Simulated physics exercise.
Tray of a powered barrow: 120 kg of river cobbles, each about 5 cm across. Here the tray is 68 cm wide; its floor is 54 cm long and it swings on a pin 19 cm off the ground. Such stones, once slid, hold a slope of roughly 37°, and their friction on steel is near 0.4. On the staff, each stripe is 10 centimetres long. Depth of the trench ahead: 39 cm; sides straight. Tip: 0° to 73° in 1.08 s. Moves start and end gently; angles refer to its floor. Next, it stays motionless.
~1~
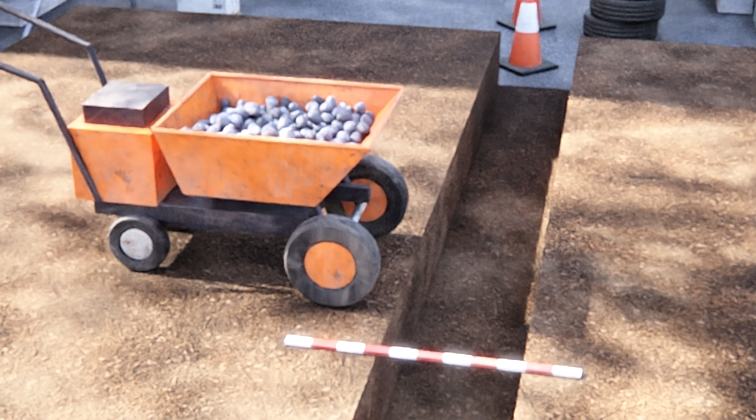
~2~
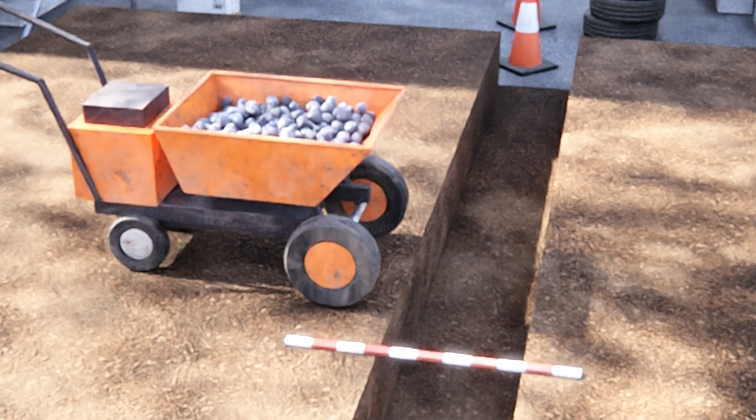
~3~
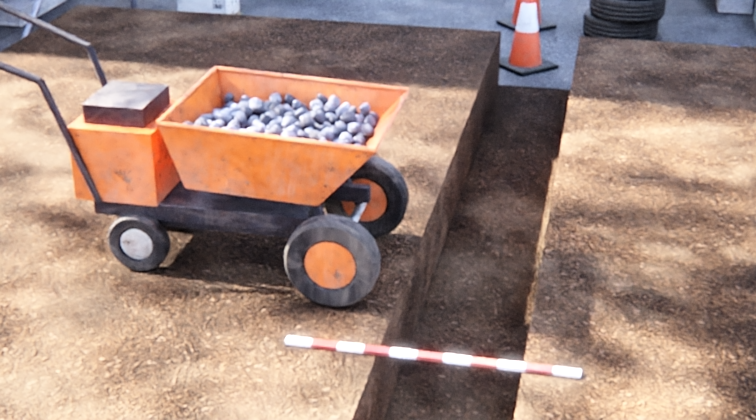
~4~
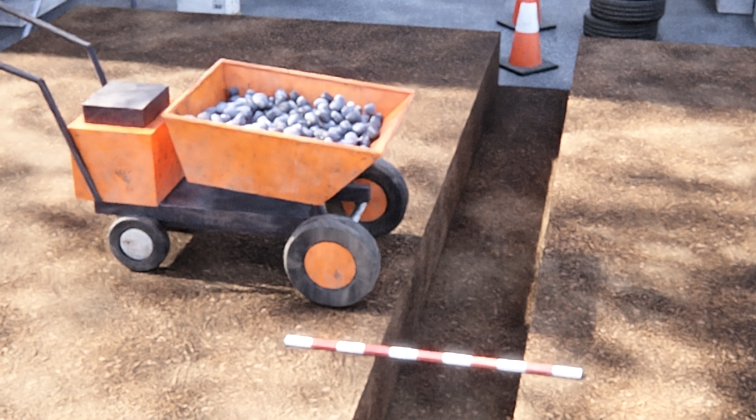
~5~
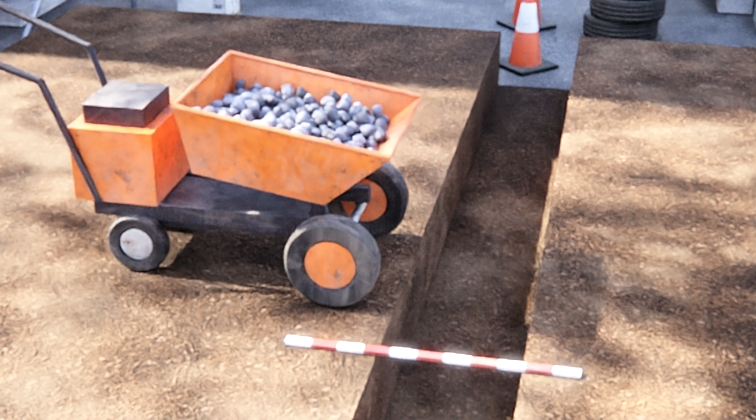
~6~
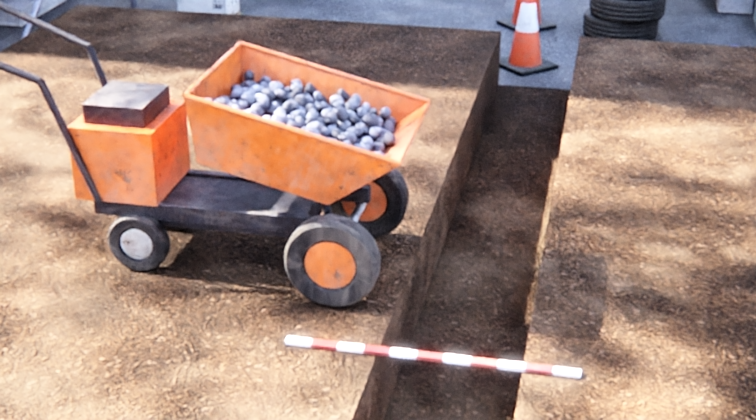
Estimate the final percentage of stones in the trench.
I would say 69 percent.
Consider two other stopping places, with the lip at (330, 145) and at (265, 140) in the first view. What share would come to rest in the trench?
I'd expect some 100 per cent, then some 100.
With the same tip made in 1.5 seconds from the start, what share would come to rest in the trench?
Something close to 75 per cent.
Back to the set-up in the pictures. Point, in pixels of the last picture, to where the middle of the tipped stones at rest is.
In the last view, about (514, 348).
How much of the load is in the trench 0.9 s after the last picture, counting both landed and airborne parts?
Some 30 per cent.
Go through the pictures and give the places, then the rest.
In the first frame, lip at (369, 148), floor tilted 0°, highest stones at (326, 113).
In the second frame, lip at (371, 149), floor tilted 1°, highest stones at (312, 114).
In the third frame, lip at (375, 151), floor tilted 3°, highest stones at (301, 112).
In the fourth frame, the tray is at 5°, its lip at (382, 154); the top of the load is at (266, 110).
In the fifth frame, the tray is at 9°, its lip at (390, 158); the top of the load is at (251, 98).
In the sixth frame, the tray is at 14°, its lip at (400, 164); the top of the load is at (256, 92).
Then, 0.5 s after the last picture the floor is at 62°, 100 % in the tray; the foremost stones are at (464, 213).
Then, 0.9 s after the last picture the floor is at 73°, 55 % in the tray, 31 % in the trench, 14 % past the trench; the foremost stones are at (589, 308).
Then, 1.2 s after the last picture the floor is at 73°, 15 % in the tray, 54 % in the trench, 31 % past the trench; the foremost stones are at (711, 302).
Then, 3.2 s after the last picture the floor is at 73°, 0 % in the tray, 69 % in the trench, 31 % past the trench; the foremost stones are past the picture's edge.
